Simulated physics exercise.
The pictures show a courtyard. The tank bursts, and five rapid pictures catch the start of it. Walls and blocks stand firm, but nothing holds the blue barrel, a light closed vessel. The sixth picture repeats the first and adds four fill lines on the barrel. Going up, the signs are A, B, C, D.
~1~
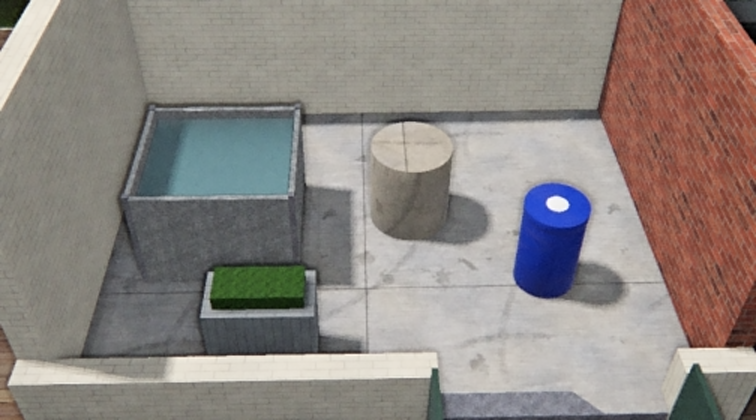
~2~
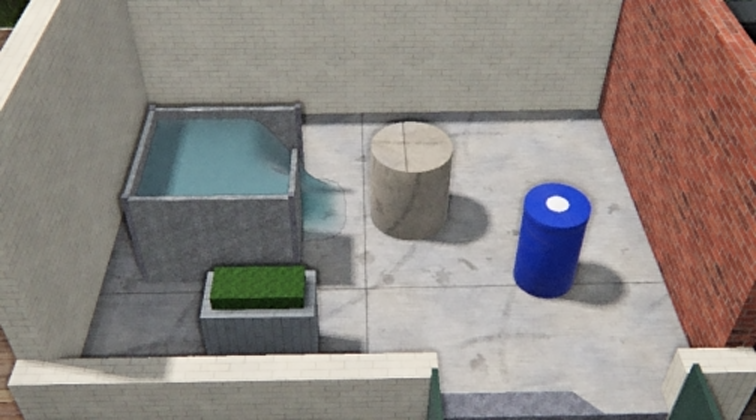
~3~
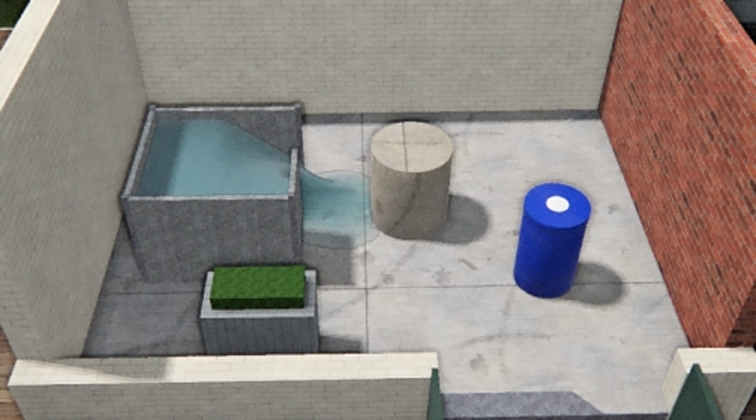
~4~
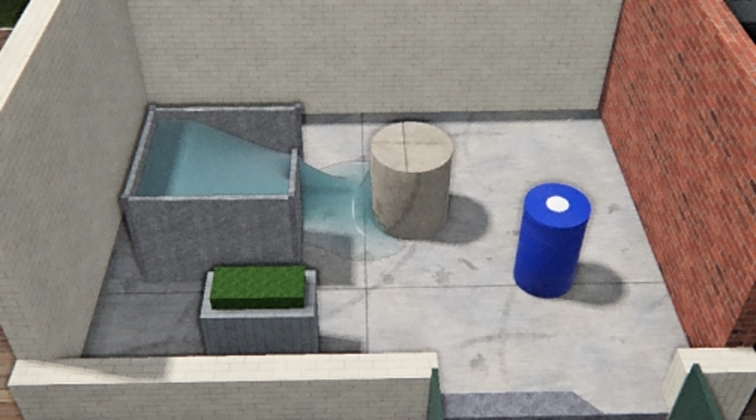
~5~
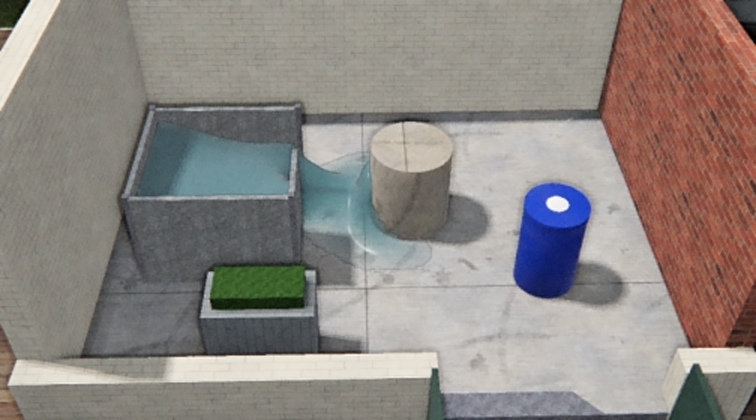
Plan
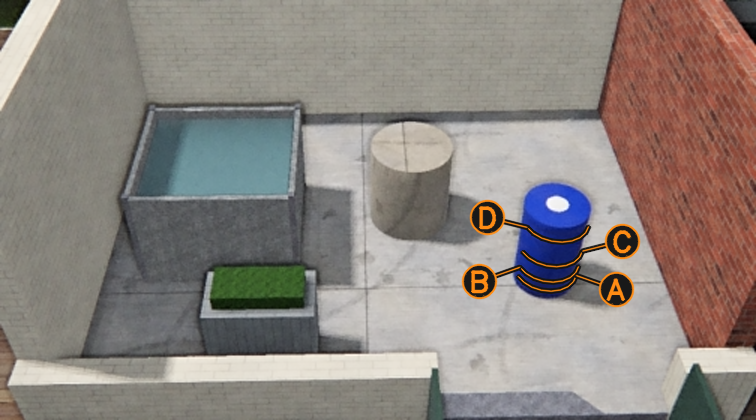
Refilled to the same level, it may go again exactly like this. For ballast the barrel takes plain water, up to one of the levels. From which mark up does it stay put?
Level A just does it.
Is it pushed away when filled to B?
No.
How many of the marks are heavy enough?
All four.
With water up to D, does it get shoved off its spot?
No, not at all.
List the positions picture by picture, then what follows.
Lid of the blue barrel at (558, 204); tank full, its middle at (219, 157); open gate at (557, 354).
Water covers 2 % of the ground, mostly out of sight from here.
Water covers 4 % of the ground, mostly out of sight from here.
Water covers 6 % of the ground and is seen nearest the barrel at (390, 247).
Lid of the blue barrel at (558, 204); water covers 8 % of the ground and is seen nearest the barrel at (417, 261).
On the marked copy, A at (551, 291); B at (553, 282); C at (556, 266); D at (562, 242); from the bottom up A, B, C, D.
With A, it does not move.
With B, it does not move.
With C, it does not move.
With D, it does not move.
